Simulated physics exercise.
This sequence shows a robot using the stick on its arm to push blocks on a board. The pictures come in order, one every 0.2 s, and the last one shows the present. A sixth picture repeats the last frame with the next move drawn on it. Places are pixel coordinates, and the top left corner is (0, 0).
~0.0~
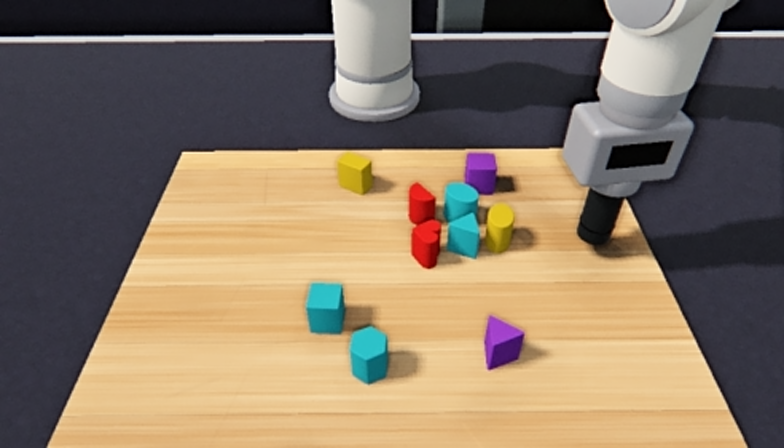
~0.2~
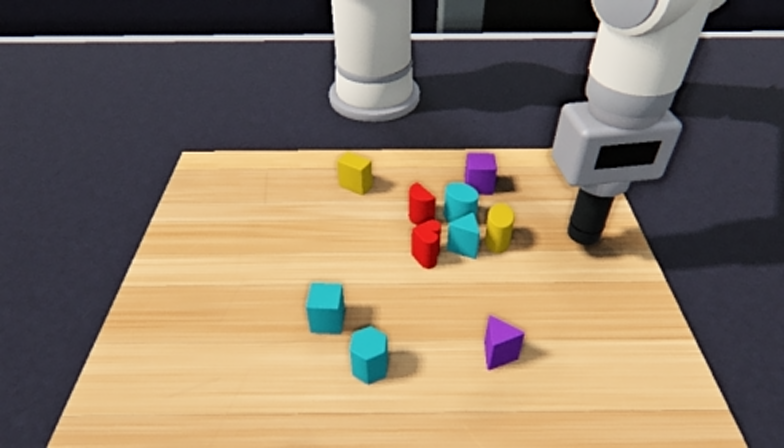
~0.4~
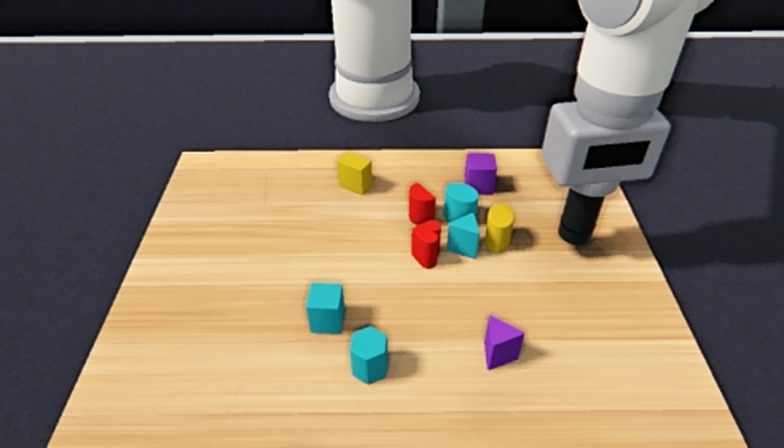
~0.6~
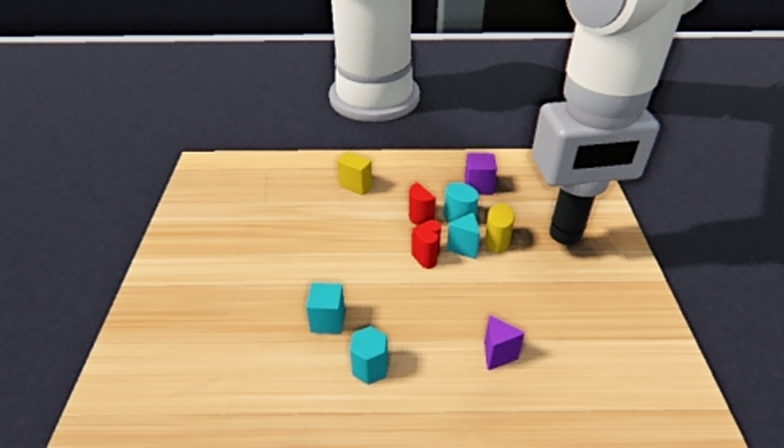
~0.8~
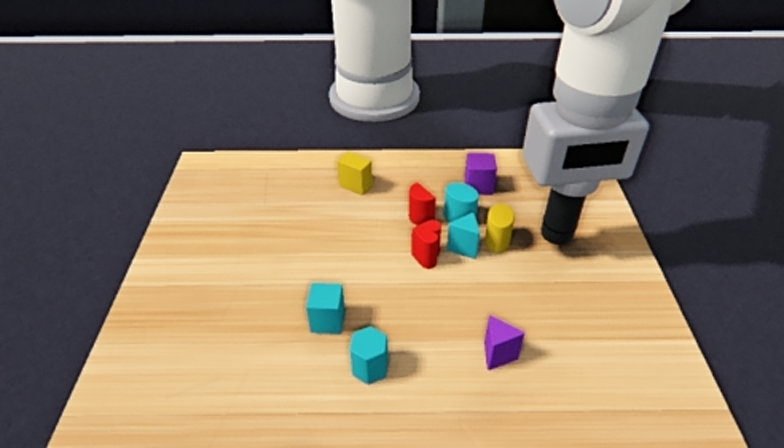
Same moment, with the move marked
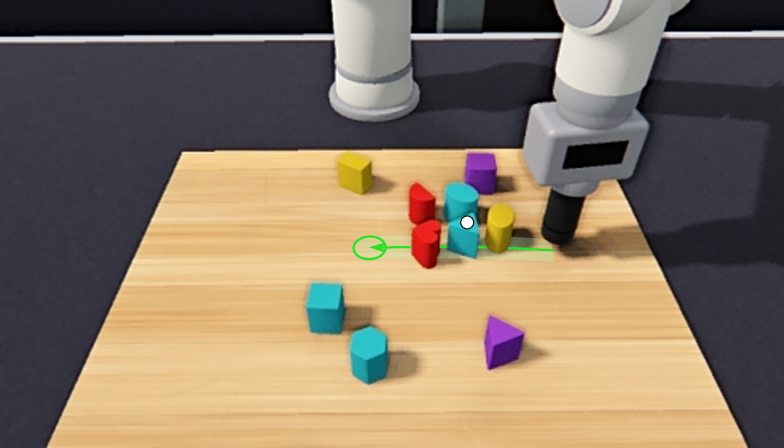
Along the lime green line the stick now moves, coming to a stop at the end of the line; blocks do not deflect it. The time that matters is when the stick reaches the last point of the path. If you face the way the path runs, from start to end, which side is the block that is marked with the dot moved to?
It's pushed right.
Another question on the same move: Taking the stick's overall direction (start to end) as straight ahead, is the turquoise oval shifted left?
I'd say no.
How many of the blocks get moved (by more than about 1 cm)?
The number is three or more.
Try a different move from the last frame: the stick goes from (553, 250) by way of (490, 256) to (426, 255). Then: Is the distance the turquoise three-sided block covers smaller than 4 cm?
My answer is no.
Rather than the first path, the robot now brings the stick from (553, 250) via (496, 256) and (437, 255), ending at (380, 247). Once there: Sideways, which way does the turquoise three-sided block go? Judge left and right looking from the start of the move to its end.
Toward the right.
Path on the board, from (553, 250) via (461, 247), ending at (370, 248); the dot is on the turquoise three-sided block.
On the path given first. One third of the way, stick (493, 232); turquoise oval (458, 188); turquoise three-sided block (454, 221), turned 55° anticlockwise; yellow oval (472, 207), turned 45° clockwise.
Two thirds of the way, stick (431, 231); red heart block (407, 233), turned 80° anticlockwise; turquoise oval (453, 183); turquoise three-sided block (407, 213), turned 100° anticlockwise; yellow oval (452, 200), turned 100° clockwise.
At the end, stick (369, 232); red heart block (387, 240), turned 110° anticlockwise; turquoise oval (453, 183); turquoise three-sided block (359, 205), turned 40° anticlockwise; yellow oval (452, 200), turned 100° clockwise.
